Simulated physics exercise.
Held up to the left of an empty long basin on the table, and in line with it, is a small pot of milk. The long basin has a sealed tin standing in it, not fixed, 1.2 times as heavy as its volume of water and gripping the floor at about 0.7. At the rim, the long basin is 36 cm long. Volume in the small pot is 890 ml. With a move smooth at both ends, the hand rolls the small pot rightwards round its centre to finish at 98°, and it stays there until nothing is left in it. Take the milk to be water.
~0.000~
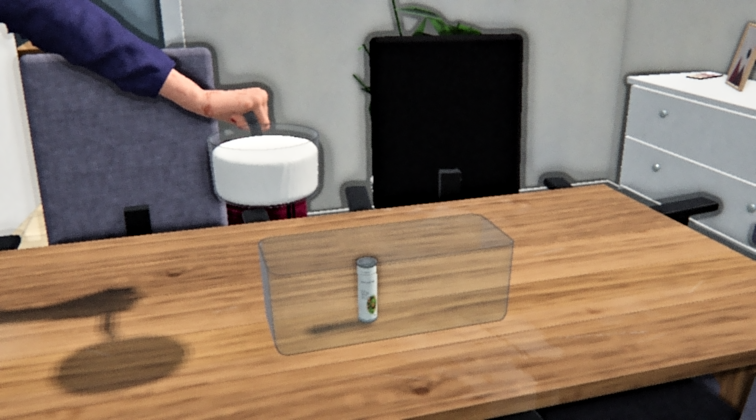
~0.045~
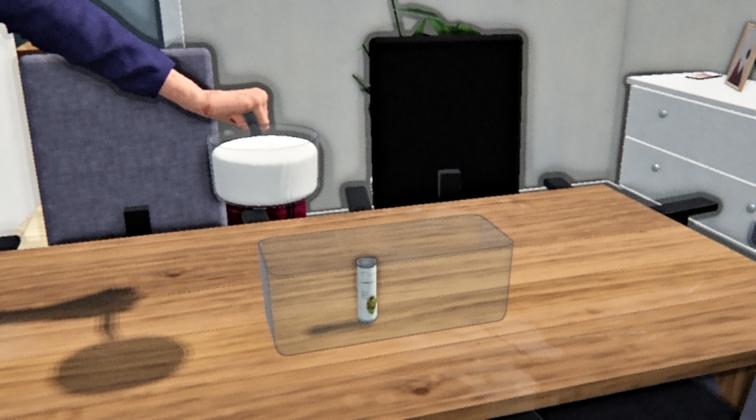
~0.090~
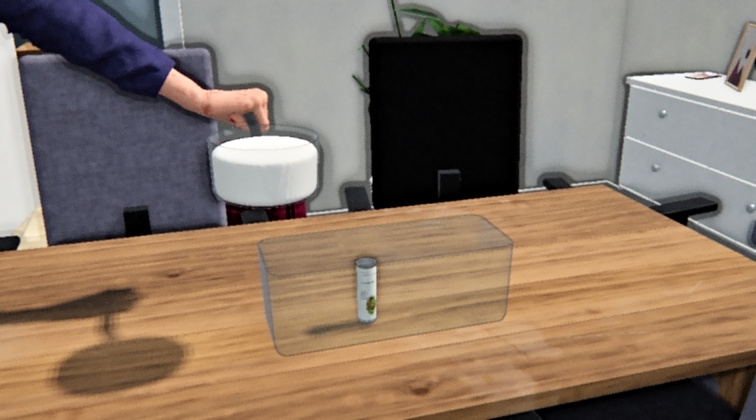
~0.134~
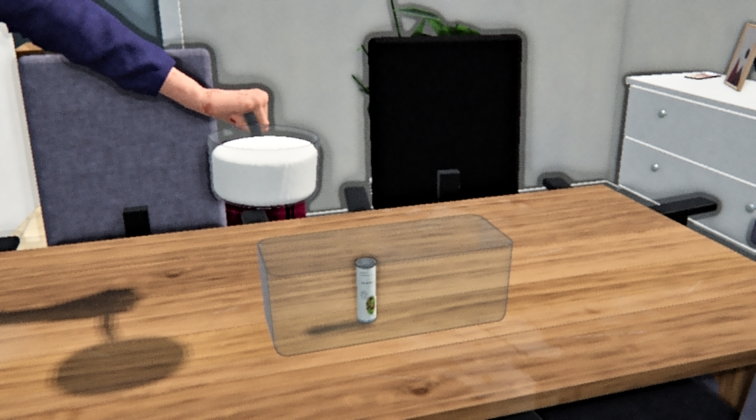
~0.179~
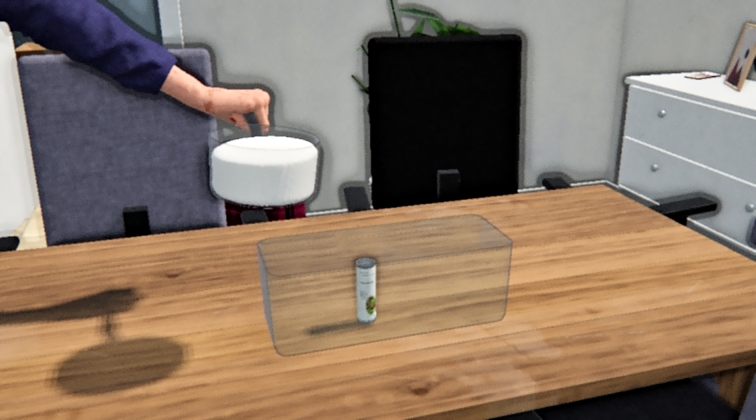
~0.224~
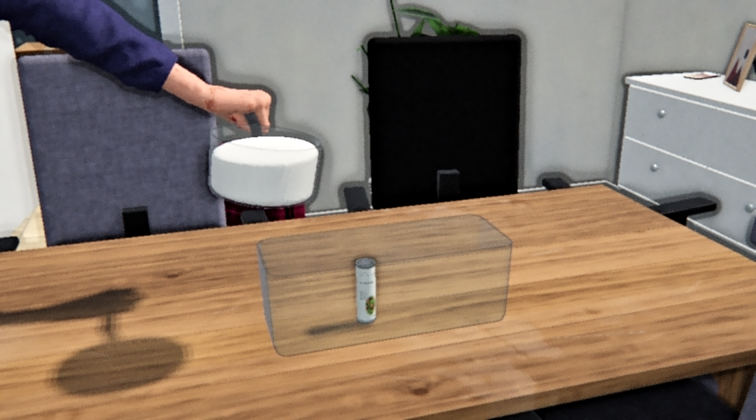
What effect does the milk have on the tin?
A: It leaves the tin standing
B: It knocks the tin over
(A) It leaves the tin standing.
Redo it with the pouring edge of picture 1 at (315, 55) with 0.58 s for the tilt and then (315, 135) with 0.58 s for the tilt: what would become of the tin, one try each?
Run one: It tumbles. Run two: It tumbles.
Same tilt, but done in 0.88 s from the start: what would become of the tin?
In that case the tin overturns.
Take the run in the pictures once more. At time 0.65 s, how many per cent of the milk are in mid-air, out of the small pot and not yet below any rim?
Around 24 in a hundred.
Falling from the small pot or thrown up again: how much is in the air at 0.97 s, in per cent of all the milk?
Some 12 % is up in the air.
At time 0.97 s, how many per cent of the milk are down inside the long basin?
Looks like about 72 % of the whole amount.
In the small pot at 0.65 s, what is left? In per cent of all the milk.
Some 70 per cent.
After 0.65 s the tilt is 59° and 69 per cent is still to pour; the tin stands where it began.
After 0.97 s the tilt is 92° and 17 per cent is still to pour; the tin stands where it began.
After 1.29 s the tilt is 98° and 2 per cent is still to pour; the tin stands where it began.
After 1.65 s the tilt is 98° and 0 per cent is still to pour; the tin stands where it began.
In the end the tin stands where it began.
